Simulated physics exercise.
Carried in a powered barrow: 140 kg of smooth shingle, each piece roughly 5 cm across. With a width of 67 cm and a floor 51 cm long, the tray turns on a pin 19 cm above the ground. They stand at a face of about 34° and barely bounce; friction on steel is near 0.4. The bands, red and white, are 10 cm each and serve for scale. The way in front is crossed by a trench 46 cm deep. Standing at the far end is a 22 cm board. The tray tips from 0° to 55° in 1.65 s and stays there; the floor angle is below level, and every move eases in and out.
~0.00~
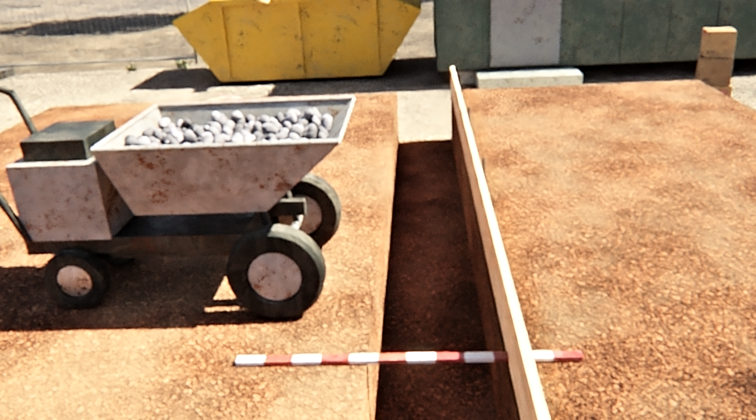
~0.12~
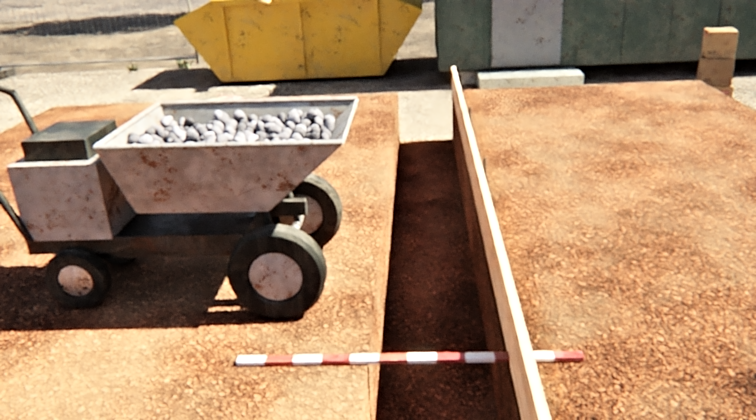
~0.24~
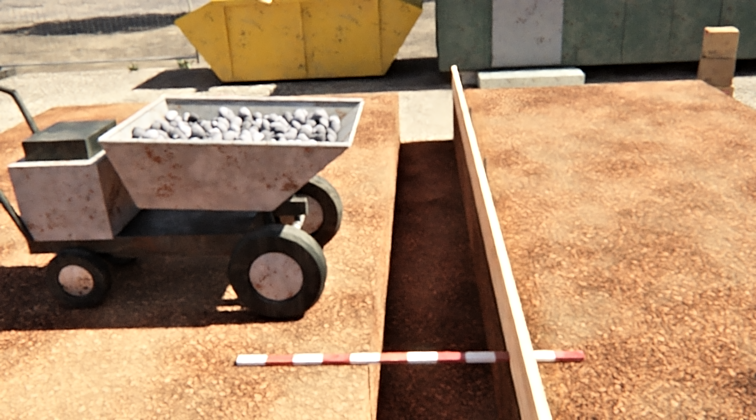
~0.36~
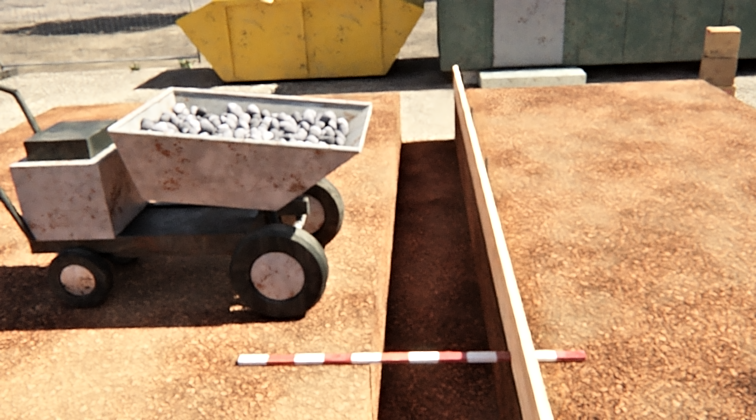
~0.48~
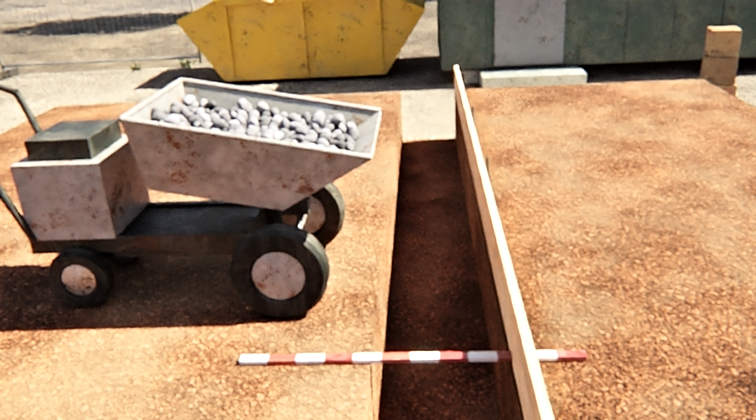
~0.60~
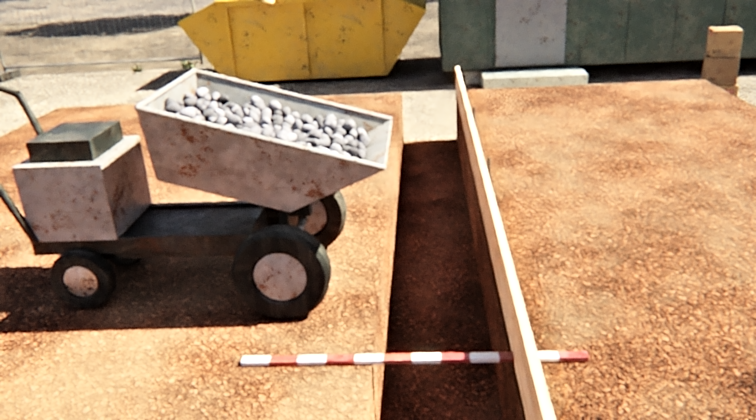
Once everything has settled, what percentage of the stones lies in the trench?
I would say 98 percent.
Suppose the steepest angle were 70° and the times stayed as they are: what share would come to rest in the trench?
It would be near 100 per cent.
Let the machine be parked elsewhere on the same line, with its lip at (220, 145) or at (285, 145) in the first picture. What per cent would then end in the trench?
Around 85% for the first place and 100% for the second.
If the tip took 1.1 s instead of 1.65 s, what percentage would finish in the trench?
It would be near 95 per cent.
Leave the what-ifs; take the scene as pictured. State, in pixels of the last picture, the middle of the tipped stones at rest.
I'd put it close to (456, 353).
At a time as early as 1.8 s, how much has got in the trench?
35 per cent or so by then.
After 1.2 s the floor is at 47°; 100 % in the tray; the foremost stones are at (419, 203).
After 1.8 s the floor is at 55°; 64 % in the tray, 35 % in the trench, 1 % past the trench; the foremost stones are at (501, 229).
After 2.1 s the floor is at 55°; 34 % in the tray, 64 % in the trench, 2 % past the trench; the foremost stones are at (584, 274).
After 4.1 s the floor is at 55°; 0 % in the tray, 98 % in the trench, 2 % past the trench; the foremost stones are at (618, 273).
